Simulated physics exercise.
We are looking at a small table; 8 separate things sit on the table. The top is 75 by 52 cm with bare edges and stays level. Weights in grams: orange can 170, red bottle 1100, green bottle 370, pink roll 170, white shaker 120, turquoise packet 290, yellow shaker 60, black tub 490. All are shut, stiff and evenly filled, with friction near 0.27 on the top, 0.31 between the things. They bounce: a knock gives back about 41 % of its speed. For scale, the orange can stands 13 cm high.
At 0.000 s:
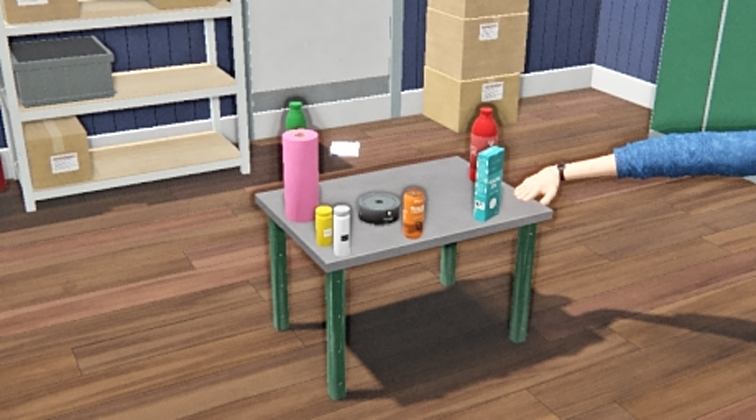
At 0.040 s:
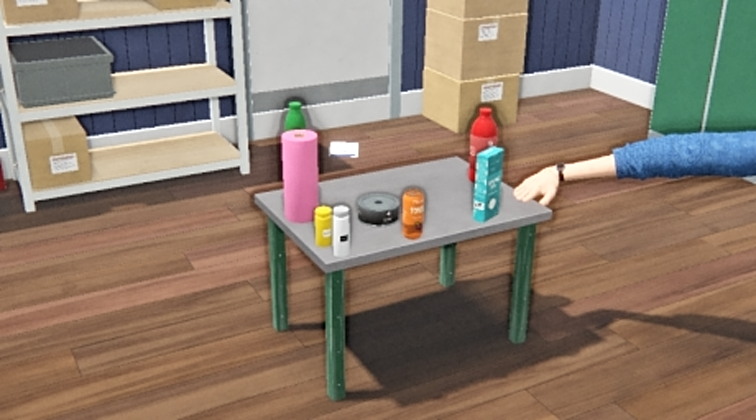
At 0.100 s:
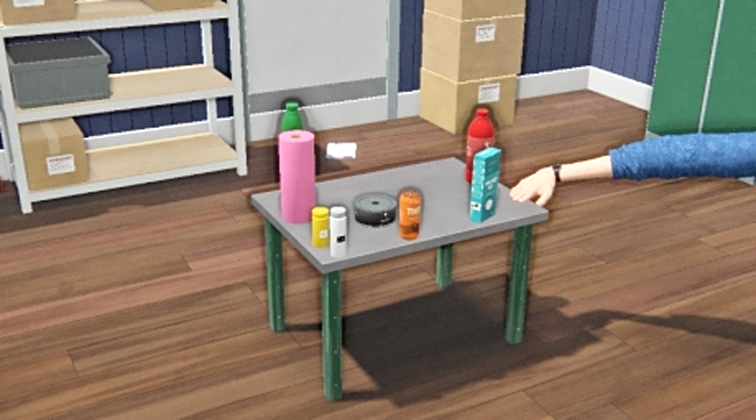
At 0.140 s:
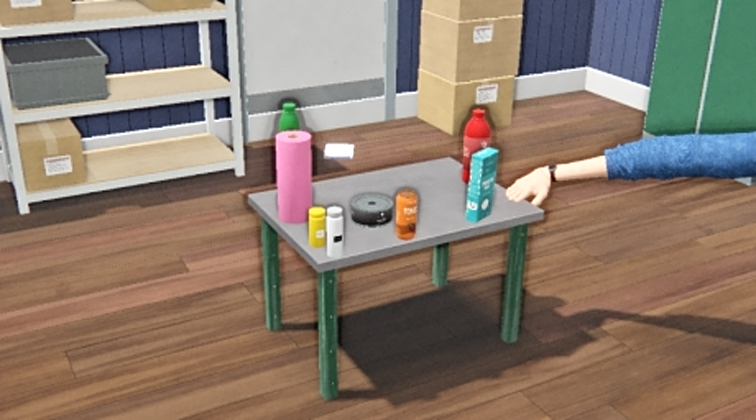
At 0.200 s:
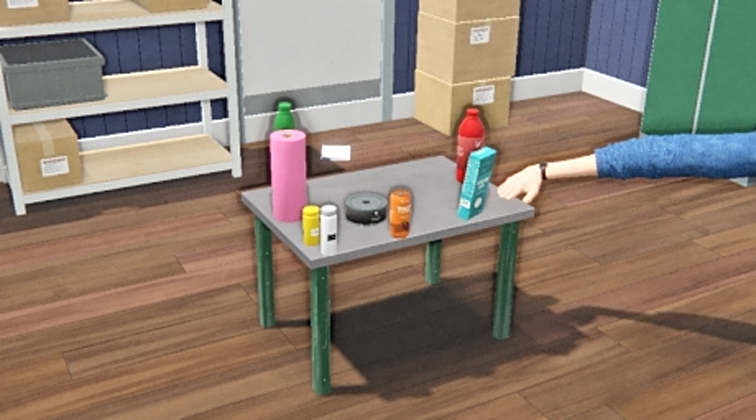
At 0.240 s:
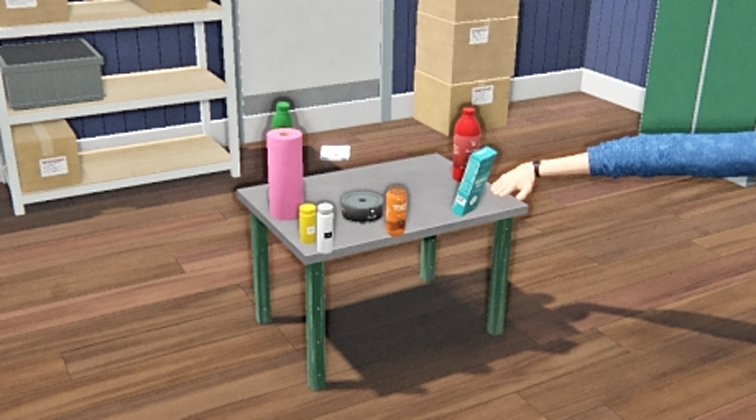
A small grey table with green legs stands on a wooden floor, seen from slightly above, with shelving, stacked boxes and a green cabinet behind. A pink roll and green bottle are at its left, yellow and white shakers in front, a black tub and orange can centrally, a red bottle and turquoise packet right. A blue-sleeved arm pushes the table slightly leftward, its items moving along, and the packet leans rightward.
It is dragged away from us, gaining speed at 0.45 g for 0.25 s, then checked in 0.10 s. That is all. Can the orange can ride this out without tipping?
The orange can tips over.
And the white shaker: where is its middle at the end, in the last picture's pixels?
Near (342, 408).
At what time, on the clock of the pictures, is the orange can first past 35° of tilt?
At about 0.4 s.
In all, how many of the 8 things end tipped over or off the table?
That comes to 4.
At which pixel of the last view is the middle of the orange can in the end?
At about (282, 344).
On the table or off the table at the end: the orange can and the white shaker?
The orange can ends off the table; the white shaker finishes off the table.
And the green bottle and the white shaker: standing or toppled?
The green bottle topples; the white shaker falls over.
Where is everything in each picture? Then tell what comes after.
Orange can (414, 215), in the first picture.
Pink roll (301, 177); white shaker (341, 232), in the second picture.
Turquoise packet (485, 186); yellow shaker (321, 228), in the third picture.
Table shifted 1 cm; turquoise packet (482, 186); black tub (372, 211), in the fourth picture.
Table shifted 4 cm; turquoise packet (477, 184) at 9° to upright, in the fifth picture.
Table shifted 7 cm; orange can (396, 212) shifted 3 cm; white shaker (325, 228) shifted 3 cm, in the sixth picture.
Around 0.44 s, table shifted 19 cm; orange can, white shaker and turquoise packet now off the table; green bottle at 49° to upright; red bottle shifted 3 cm.
Around 0.64 s, table shifted 19 cm; green bottle on its side.
Finally (2.8 s), off the table and tipped over, orange can, white shaker and turquoise packet; on their side or leaning hard on the table, green bottle; the other 4 still in place (within 5 cm). Final places as that camera would see them, orange can near (282, 344).
